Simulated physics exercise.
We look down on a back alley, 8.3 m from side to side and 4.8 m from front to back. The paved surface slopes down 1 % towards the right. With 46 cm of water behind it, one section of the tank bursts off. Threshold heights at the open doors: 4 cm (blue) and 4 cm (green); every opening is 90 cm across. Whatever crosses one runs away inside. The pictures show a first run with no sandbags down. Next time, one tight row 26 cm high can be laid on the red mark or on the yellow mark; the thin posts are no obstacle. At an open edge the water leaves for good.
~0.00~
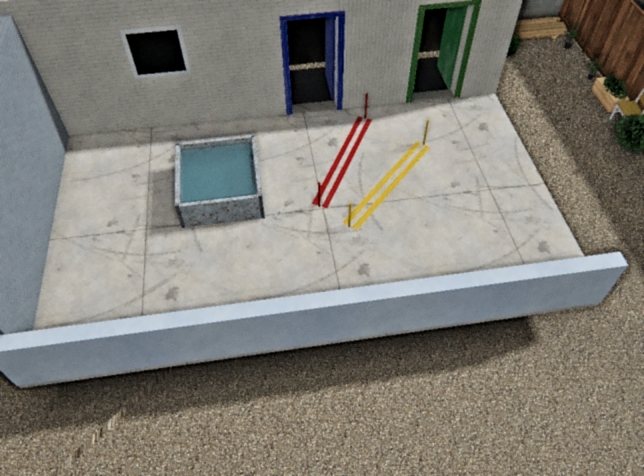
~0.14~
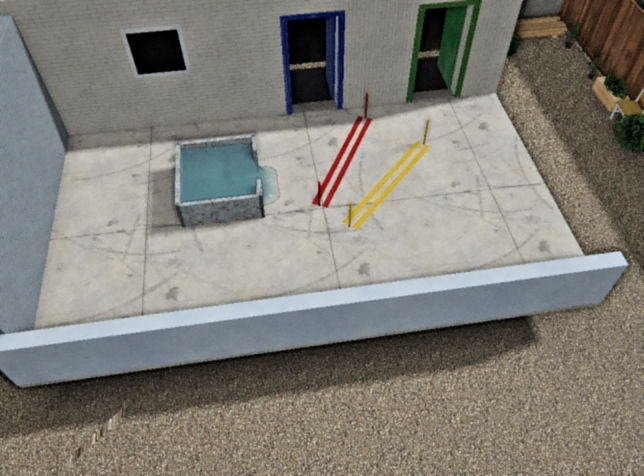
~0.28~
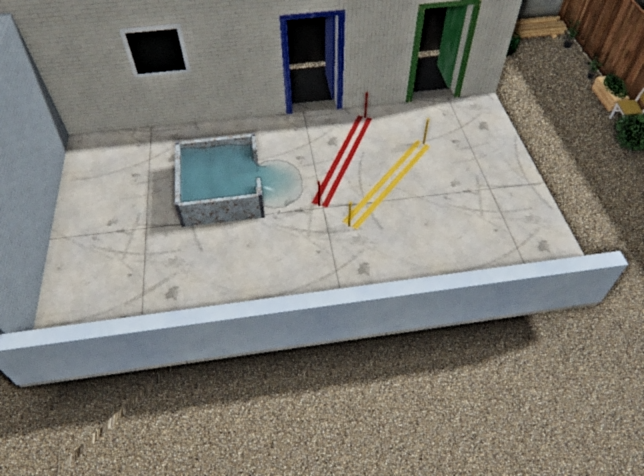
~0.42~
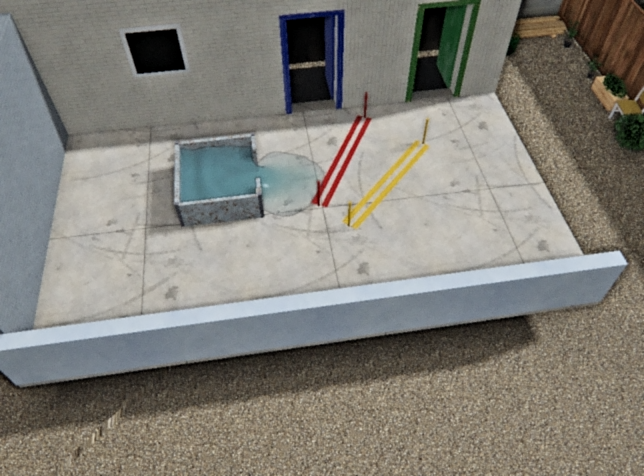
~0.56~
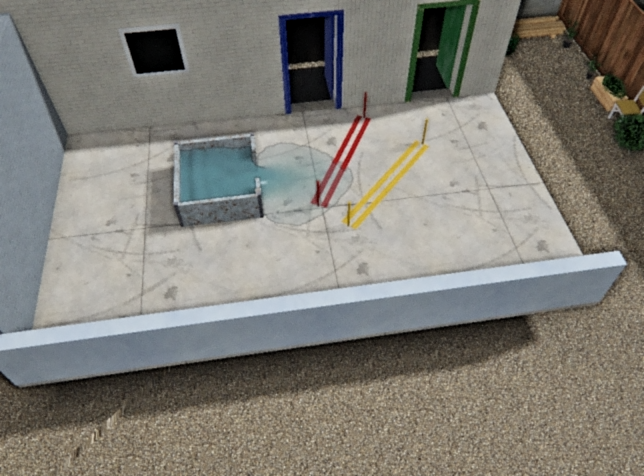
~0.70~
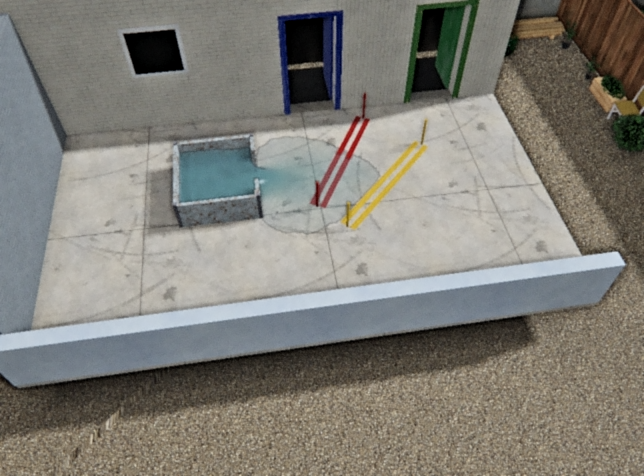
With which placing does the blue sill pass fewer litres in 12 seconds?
The yellow mark.
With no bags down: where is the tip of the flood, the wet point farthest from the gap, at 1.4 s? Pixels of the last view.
At about (459, 169).
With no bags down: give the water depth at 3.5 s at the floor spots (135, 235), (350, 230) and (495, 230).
Roughly 0, 1 and 2 cm, in turn.
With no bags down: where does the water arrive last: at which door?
Last comes the green one.
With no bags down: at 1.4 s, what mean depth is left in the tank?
About 27 cm.
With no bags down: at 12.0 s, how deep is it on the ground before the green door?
Some 1.5 cm.
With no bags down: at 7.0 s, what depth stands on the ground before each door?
Depths in cm: Blue 2, green 2.
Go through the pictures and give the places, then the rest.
In the first picture, still water, 46 cm deep, in the tank at (218, 172).
In the second picture, water pours out at (257, 181) and has run 0.4 m, to (266, 169); typically 7 cm deep outside, 46 cm at the tank's back.
In the third picture, the front is at (293, 170), 0.7 m from the gap at (257, 181); 0.6 m2 of floor is under water; 46 cm left at the back of the tank.
In the fourth picture, water pours out at (257, 180) and has run 1.2 m, to (320, 174); typically 5 cm deep outside, 42 cm at the tank's back.
In the fifth picture, water pours out at (256, 180) and has run 1.6 m, to (345, 169); typically 4 cm deep outside, 38 cm at the tank's back.
In the sixth picture, the front is at (371, 172), 2.1 m from the gap at (255, 180); 2.8 m2 of floor is under water; 39 cm left at the back of the tank.
After 1.4 s water covers 20 % of the floor and is deepest (22 cm) near (263, 184) in the run without bags; in at the blue door, 0 L with no bags, 0 L with the row on red, 0 L on yellow.
After 2.2 s water covers 40 % of the floor and is deepest (14 cm) near (263, 184) in the run without bags; in at the blue door, 1 L with no bags, 42 L with the row on red, 0 L on yellow.
After 3.5 s water covers 45 % of the floor and is deepest (11 cm) near (263, 184) in the run without bags; in at the blue door, 2 L with no bags, 126 L with the row on red, 1 L on yellow.
After 7.0 s water covers 30 % of the floor and is deepest (5 cm) near (263, 184) in the run without bags; in at the blue door, 2 L with no bags, 211 L with the row on red, 2 L on yellow.
After 12.0 s water covers 5 % of the floor and is deepest (2 cm) near (264, 191) in the run without bags; in at the blue door, 2 L with no bags, 226 L with the row on red, 2 L on yellow.
